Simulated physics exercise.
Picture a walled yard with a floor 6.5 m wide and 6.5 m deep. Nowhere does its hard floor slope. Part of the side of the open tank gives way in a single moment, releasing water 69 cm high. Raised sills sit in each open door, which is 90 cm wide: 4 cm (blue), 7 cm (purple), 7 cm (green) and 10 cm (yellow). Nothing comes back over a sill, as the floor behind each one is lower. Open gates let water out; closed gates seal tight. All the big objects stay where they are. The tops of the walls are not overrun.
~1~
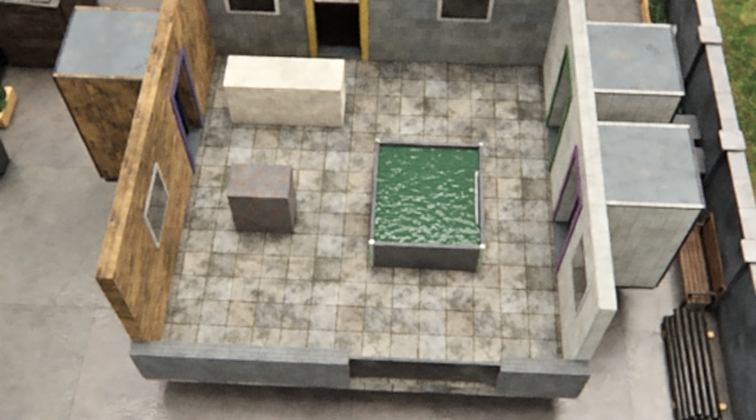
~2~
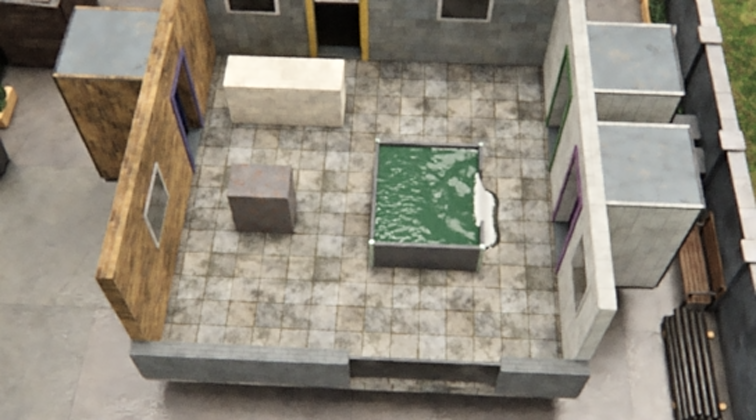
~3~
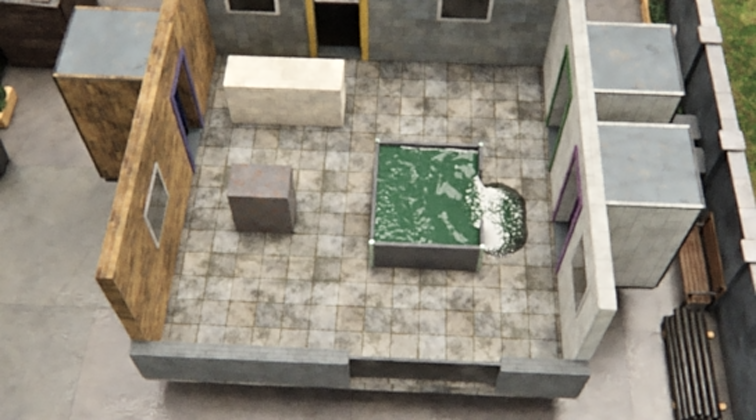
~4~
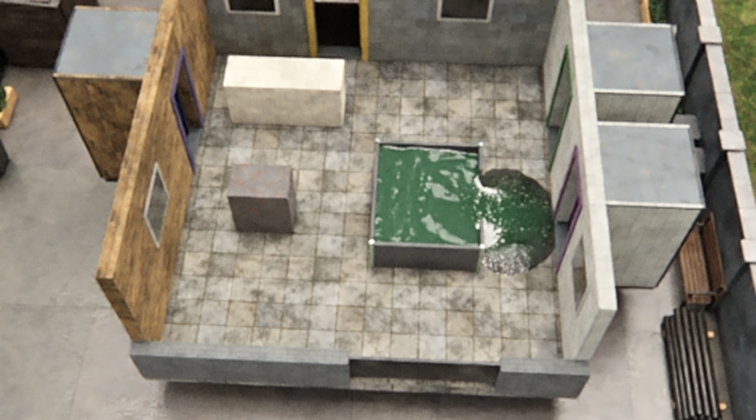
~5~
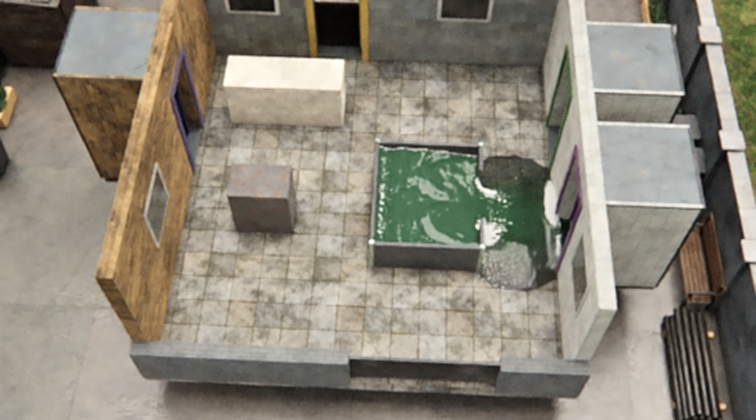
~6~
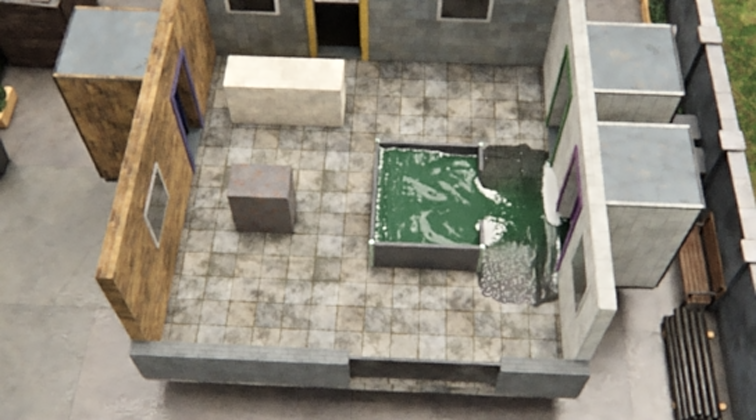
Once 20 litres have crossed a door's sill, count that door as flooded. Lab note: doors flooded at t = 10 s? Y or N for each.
At the blue door the amount will stay short of the limit. At the purple door the amount will climb above the limit. At the green door the amount will climb above the limit. At the yellow door the amount will stay short of the limit.
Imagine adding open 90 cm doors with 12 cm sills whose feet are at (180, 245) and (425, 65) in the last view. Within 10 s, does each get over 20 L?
First door short of the limit, second door short of the limit.
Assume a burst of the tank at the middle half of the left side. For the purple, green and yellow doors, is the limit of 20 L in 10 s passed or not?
Log - purple: Threshold not reached, green: Threshold not reached, yellow: Threshold not reached.
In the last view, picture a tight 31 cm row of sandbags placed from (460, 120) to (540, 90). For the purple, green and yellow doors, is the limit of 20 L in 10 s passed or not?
So purple comes out too high, green comes out too high and yellow comes out low enough.
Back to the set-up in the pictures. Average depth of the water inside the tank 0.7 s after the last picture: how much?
About 45 centimetres on average.
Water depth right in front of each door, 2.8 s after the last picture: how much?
Centimetres: Blue 0 / purple 21 / green 9 / yellow 3.
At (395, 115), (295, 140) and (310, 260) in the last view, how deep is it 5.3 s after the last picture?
Approximately 3, 0 and 2 centimetres, going through them in turn.
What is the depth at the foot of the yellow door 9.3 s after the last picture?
Roughly 3.5 centimetres.
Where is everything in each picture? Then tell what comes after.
In the first picture, the open tank at (428, 195) is whole and still, 69 cm deep.
In the second picture, water pours out at (477, 210) and has run 0.6 m, to (489, 245); typically 10 cm deep outside, 69 cm at the open tank's back.
In the third picture, the front is at (520, 241), 0.9 m from the gap at (477, 212); 0.9 m2 of floor is under water; 69 cm left at the back of the open tank.
In the fourth picture, the front is at (555, 239), 1.4 m from the gap at (477, 212); 2.1 m2 of floor is under water; 68 cm left at the back of the open tank.
In the fifth picture, the front is at (557, 273), 1.7 m from the gap at (477, 212); 3.1 m2 of floor is under water; 61 cm left at the back of the open tank.
In the sixth picture, water pours out at (477, 211) and has run 1.9 m, to (559, 292); typically 7 cm deep outside, 57 cm at the open tank's back.
Then, 0.7 s after the last picture water covers 15 % of the floor and is deepest (43 cm) near (543, 212); blue door not reached, purple door 21 cm at the sill, 168 L in, green door 14 cm at the sill, 3 L in, yellow door not reached.
Then, 1.5 s after the last picture water covers 25 % of the floor and is deepest (34 cm) near (543, 212); blue door not reached, purple door 27 cm at the sill, 334 L in, green door 12 cm at the sill, 18 L in, yellow door not reached.
Then, 2.8 s after the last picture water covers 35 % of the floor and is deepest (26 cm) near (553, 213); blue door not reached, purple door 21 cm at the sill, 478 L in, green door 9 cm at the sill, 30 L in, yellow door 3 cm at the sill, 0 L in.
Then, 5.3 s after the last picture water covers 70 % of the floor and is deepest (16 cm) near (543, 221); blue door not reached, purple door 14 cm at the sill, 606 L in, green door 6 cm at the sill, 36 L in, yellow door 4 cm at the sill, 0 L in.
Then, 9.3 s after the last picture water covers 95 % of the floor and is deepest (9 cm) near (554, 230); blue door 4 cm at the sill, 0 L in, purple door 8 cm at the sill, 648 L in, green door 4 cm at the sill, 36 L in, yellow door 3 cm at the sill, 0 L in.
